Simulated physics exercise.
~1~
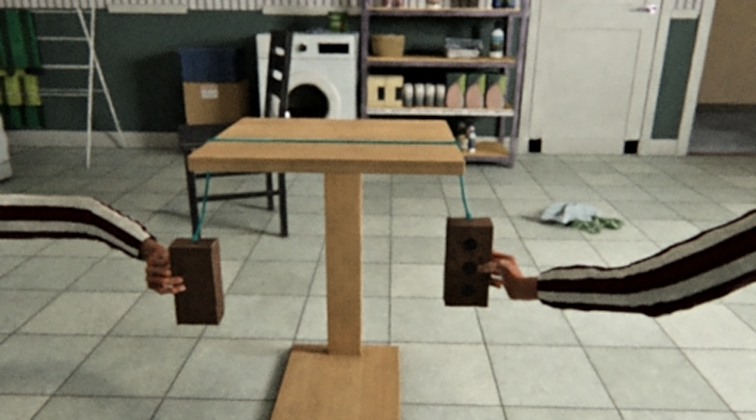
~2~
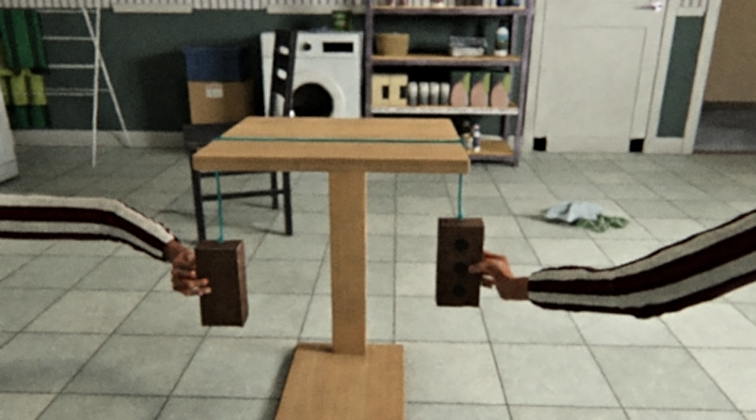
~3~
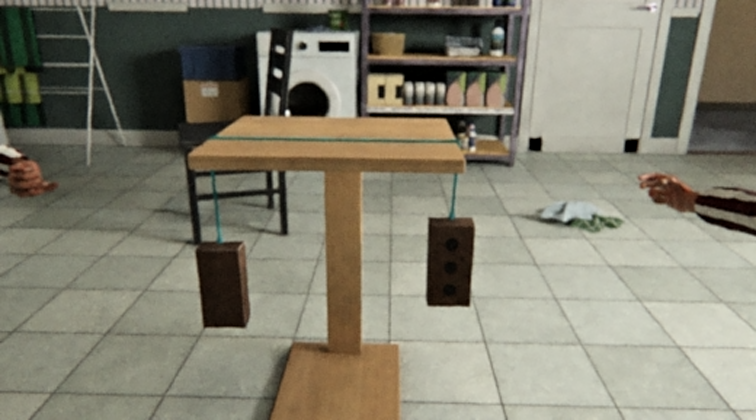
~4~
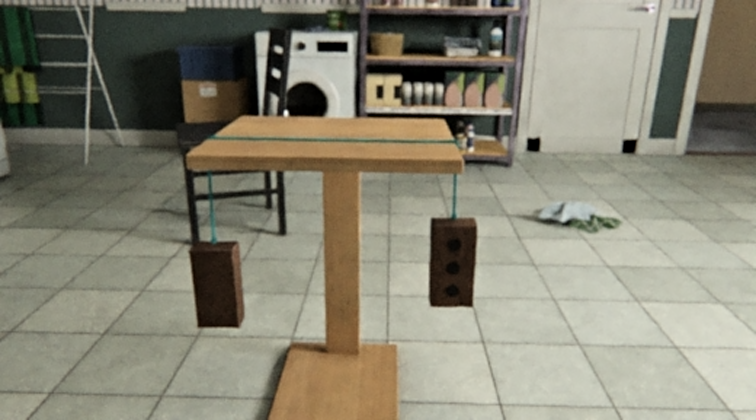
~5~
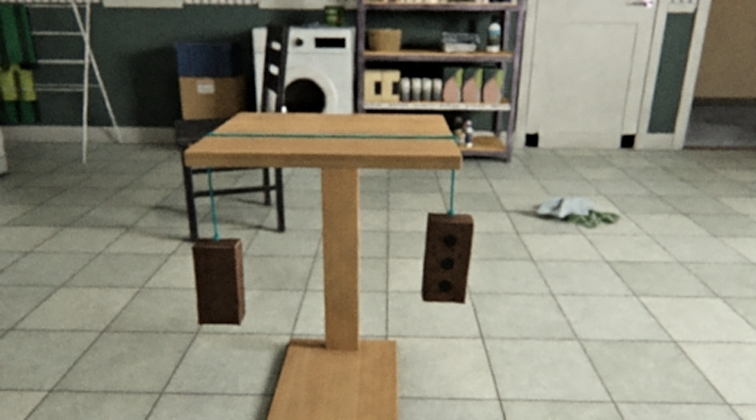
Two hands releasing dark bricks hung from a teal cord across a wooden side table, then withdrawing as both bricks hang still.
